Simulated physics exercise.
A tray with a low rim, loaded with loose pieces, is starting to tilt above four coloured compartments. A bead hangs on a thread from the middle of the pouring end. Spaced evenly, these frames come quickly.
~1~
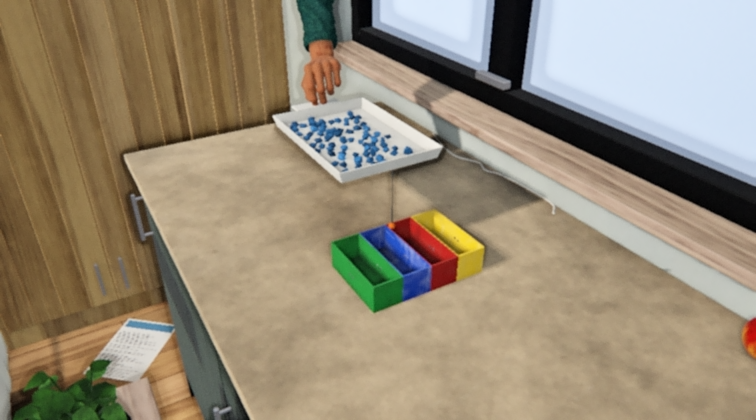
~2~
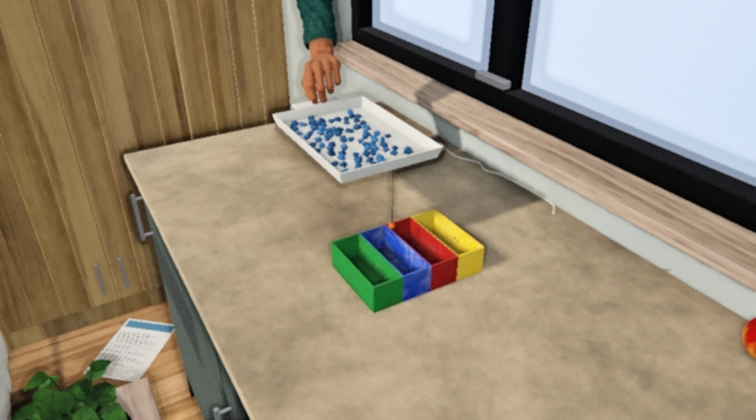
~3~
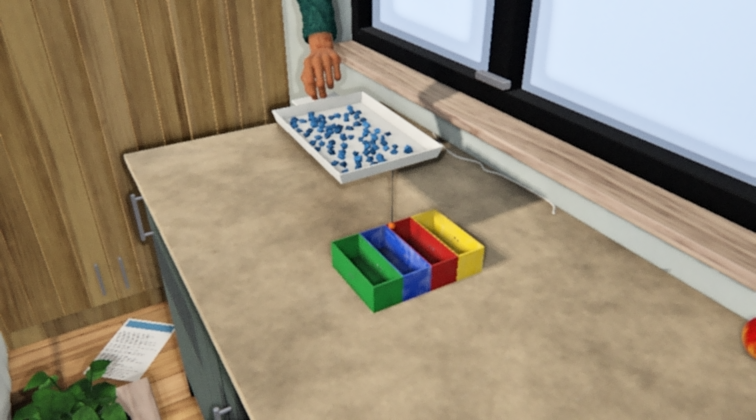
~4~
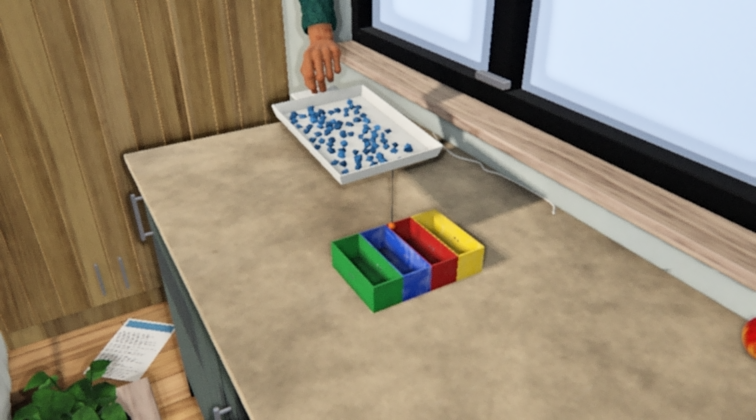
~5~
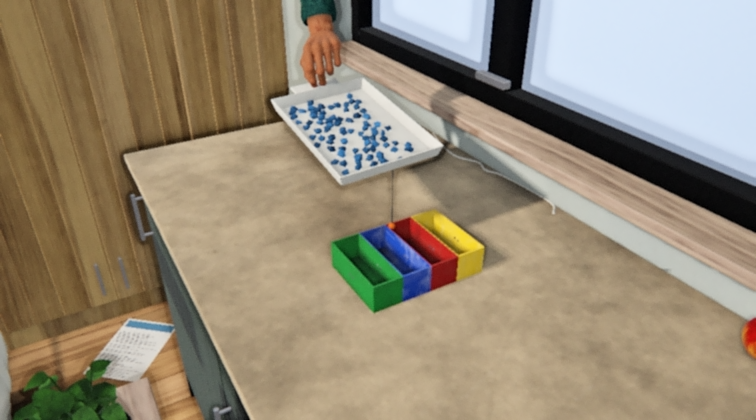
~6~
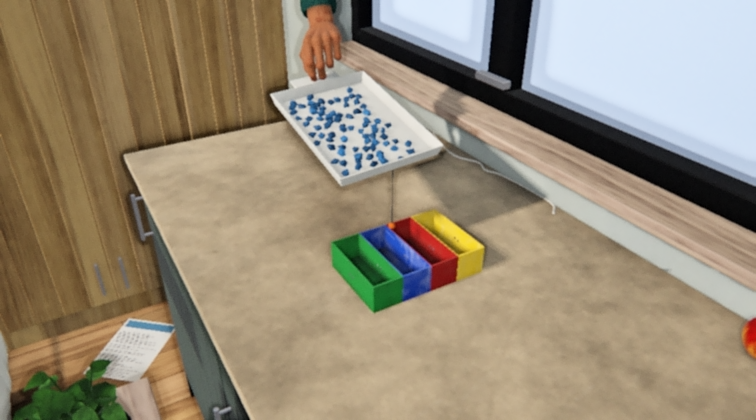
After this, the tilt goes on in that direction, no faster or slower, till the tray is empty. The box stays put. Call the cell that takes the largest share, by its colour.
Most goes to the green cell.
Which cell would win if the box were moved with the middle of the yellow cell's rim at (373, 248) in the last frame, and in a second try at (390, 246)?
That red cell, then that red cell.
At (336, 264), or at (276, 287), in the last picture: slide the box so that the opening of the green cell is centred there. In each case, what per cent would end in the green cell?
Respectively 20 percent and 0 percent.
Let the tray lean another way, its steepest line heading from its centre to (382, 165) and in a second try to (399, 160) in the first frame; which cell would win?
So the first one goes to the cell in blue and the second to that yellow cell.
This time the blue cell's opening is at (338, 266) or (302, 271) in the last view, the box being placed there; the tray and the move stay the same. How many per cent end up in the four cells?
You'd get near 100 percent first and near 80 percent next.
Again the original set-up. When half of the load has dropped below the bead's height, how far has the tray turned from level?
The tilt then is about 90°.
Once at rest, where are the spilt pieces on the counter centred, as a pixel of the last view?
Centre: Roughly (328, 302).
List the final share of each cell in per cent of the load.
So the green cell ends up with 60 % of the load, the blue cell with 20 %, the red cell with 0 %, and the yellow cell with 0 %.
Soon after the last picture, tray tipped steeply; nearly all on the tray; a stray few falling or outside the box.
A little later, tray tipped right over; about half on the tray; about a third in the green cell; a small part in the blue cell; about a quarter falling or outside the box.
Later still, tray tipped past a quarter turn; about two thirds in the green cell; about a quarter in the blue cell; a stray few in the red cell; about a quarter falling or outside the box.
At rest, tray tipped past a quarter turn; about two thirds in the green cell; about a quarter in the blue cell; a stray few in the red cell; none in the yellow cell; about a quarter outside the box.
